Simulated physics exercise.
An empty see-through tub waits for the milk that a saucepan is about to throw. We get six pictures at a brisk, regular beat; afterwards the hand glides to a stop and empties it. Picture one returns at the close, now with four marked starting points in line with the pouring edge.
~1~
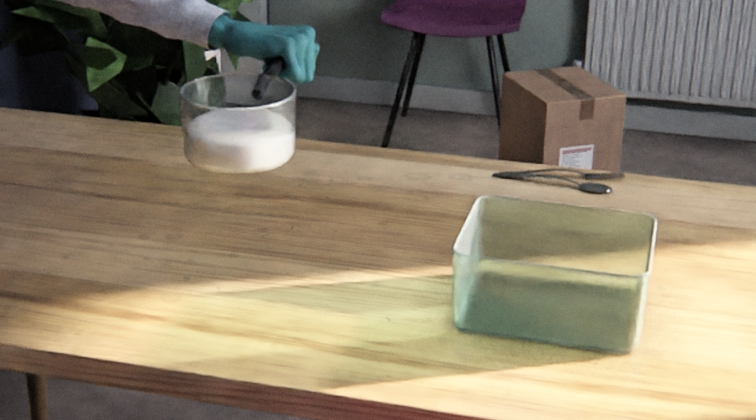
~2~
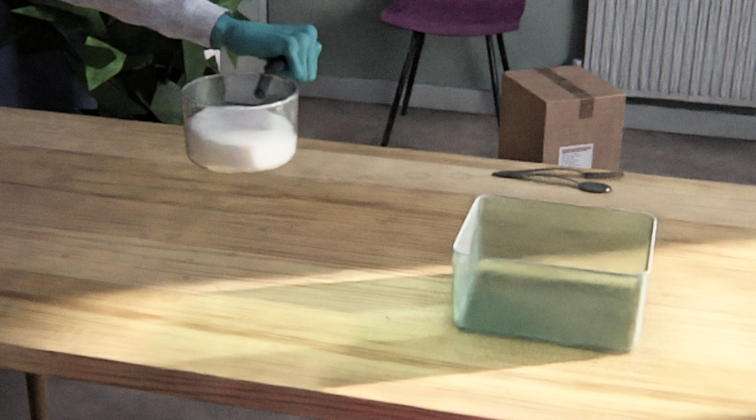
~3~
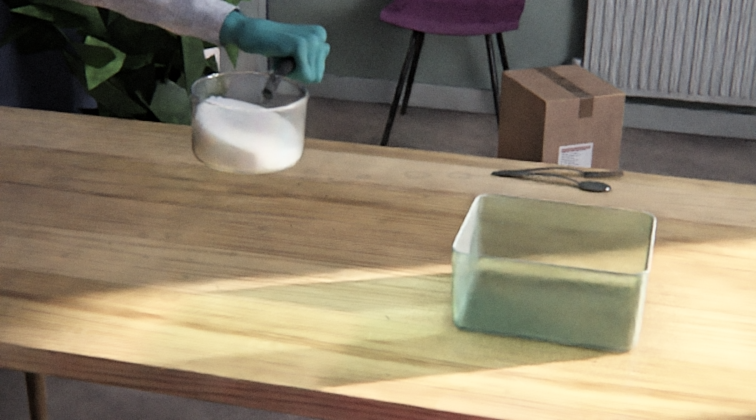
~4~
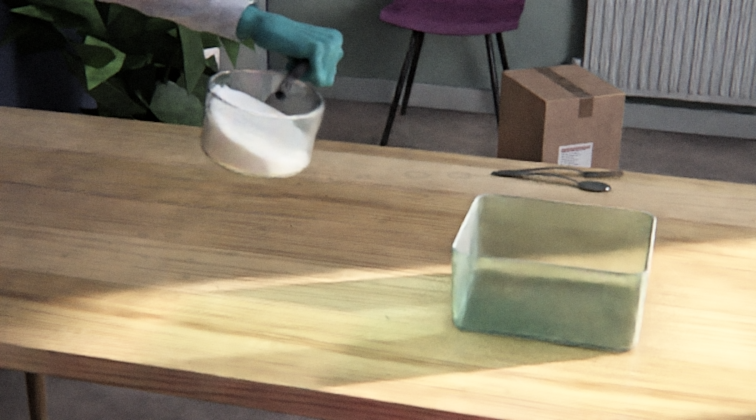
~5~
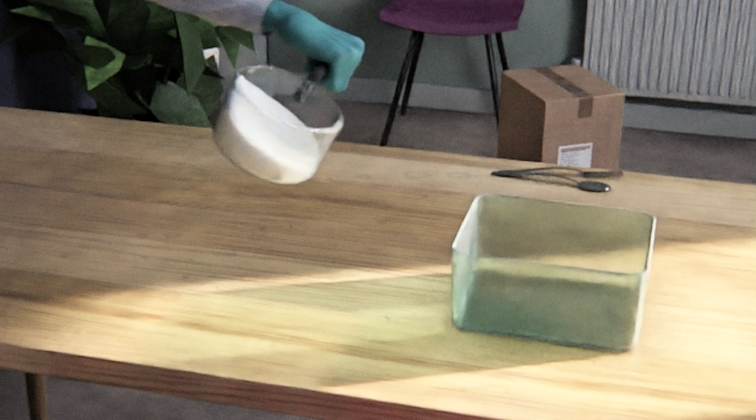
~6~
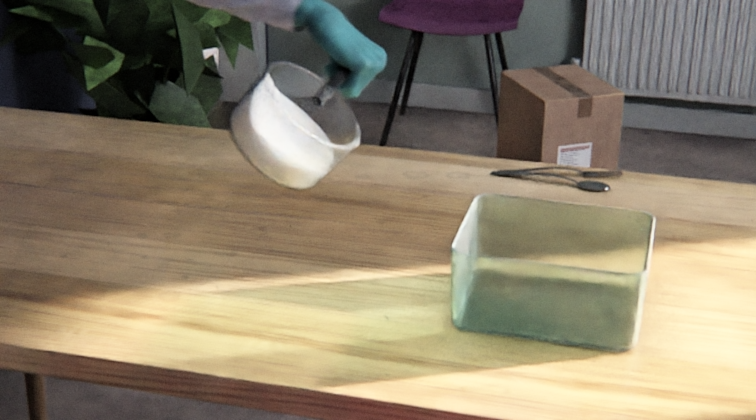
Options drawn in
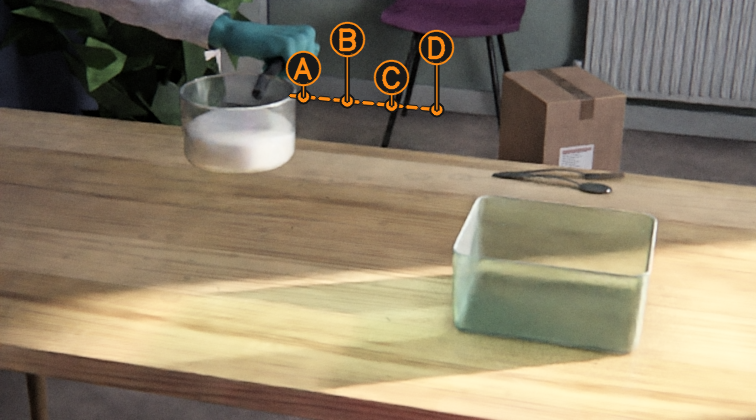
A clear saucepan of milk, gripped by a teal-gloved hand above a wooden table, moved to the right and tilted more and more toward an empty see-through tub, with no milk leaving it.
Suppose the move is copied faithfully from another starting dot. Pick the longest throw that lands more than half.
B is the one.
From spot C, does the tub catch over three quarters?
Yes, clearly.
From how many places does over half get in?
Three of them.
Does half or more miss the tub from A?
Yes, it does.
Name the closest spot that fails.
Spot A.
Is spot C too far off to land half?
No.
On the marked copy, A at (303, 96); B at (347, 101); C at (391, 105); D at (436, 109).
With A, about 30 % lands in the tub, 64 % falls short and 7 % goes beside or beyond.
With B, about 66 % lands in the tub, 20 % falls short and 14 % goes beside or beyond.
With C, about 91 % lands in the tub, 7 % falls short.
With D, about 95 % lands in the tub, 2 % falls short and 3 % goes beside or beyond.
